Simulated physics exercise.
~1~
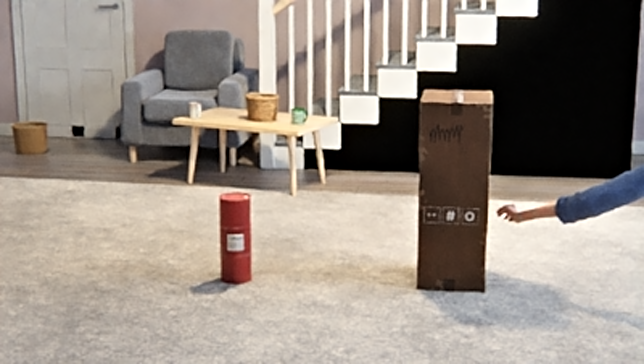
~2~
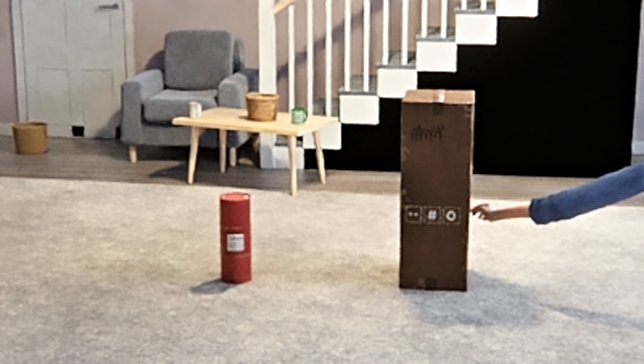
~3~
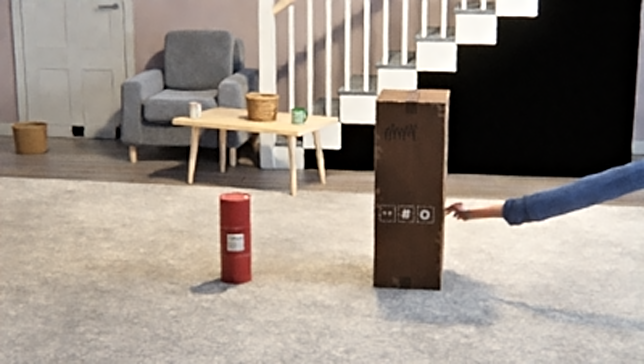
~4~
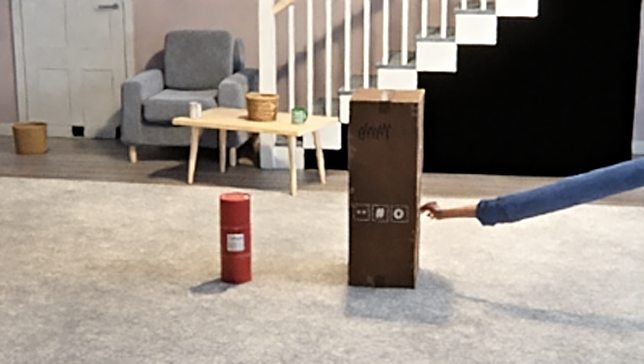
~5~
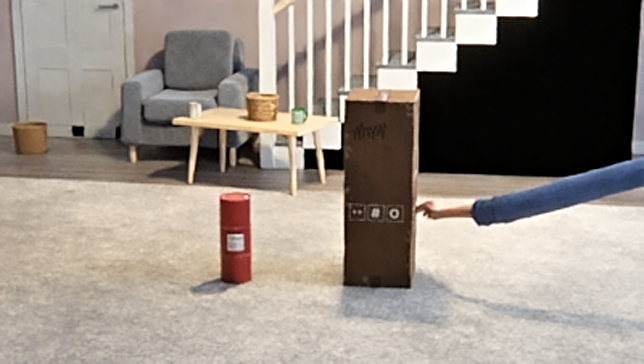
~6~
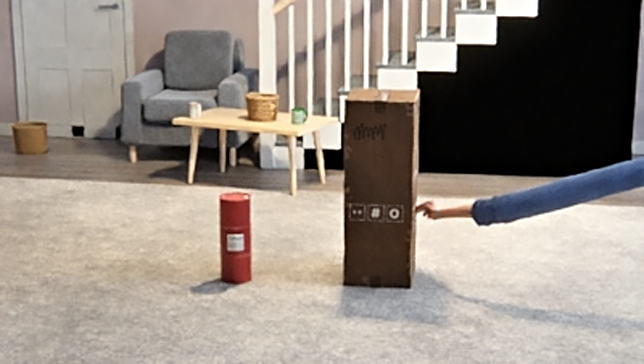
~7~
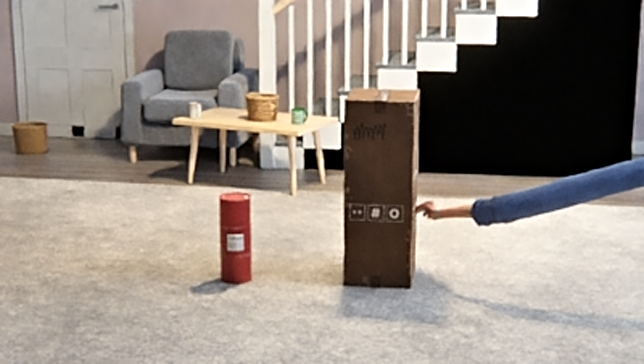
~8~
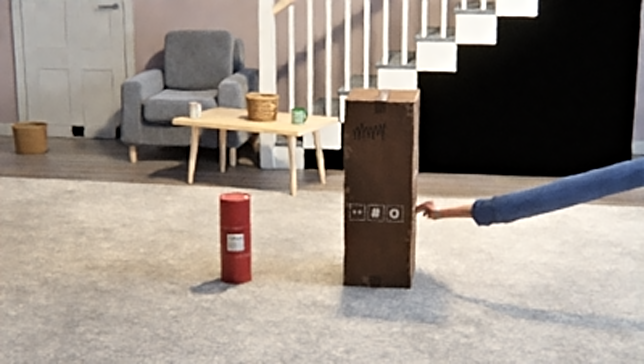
The clip opens on a room with a tall brown box standing on a pale floor, a shorter red canister to its left, and an armchair, a small wooden table and a staircase behind. An arm in a blue sleeve reaches in from the right toward the side of the box. The fingers meet it and push, and the box slides steadily left, staying upright as the arm follows. The box slows and stops short of the canister. It ends standing upright with the hand still beside it, while the canister has not moved.
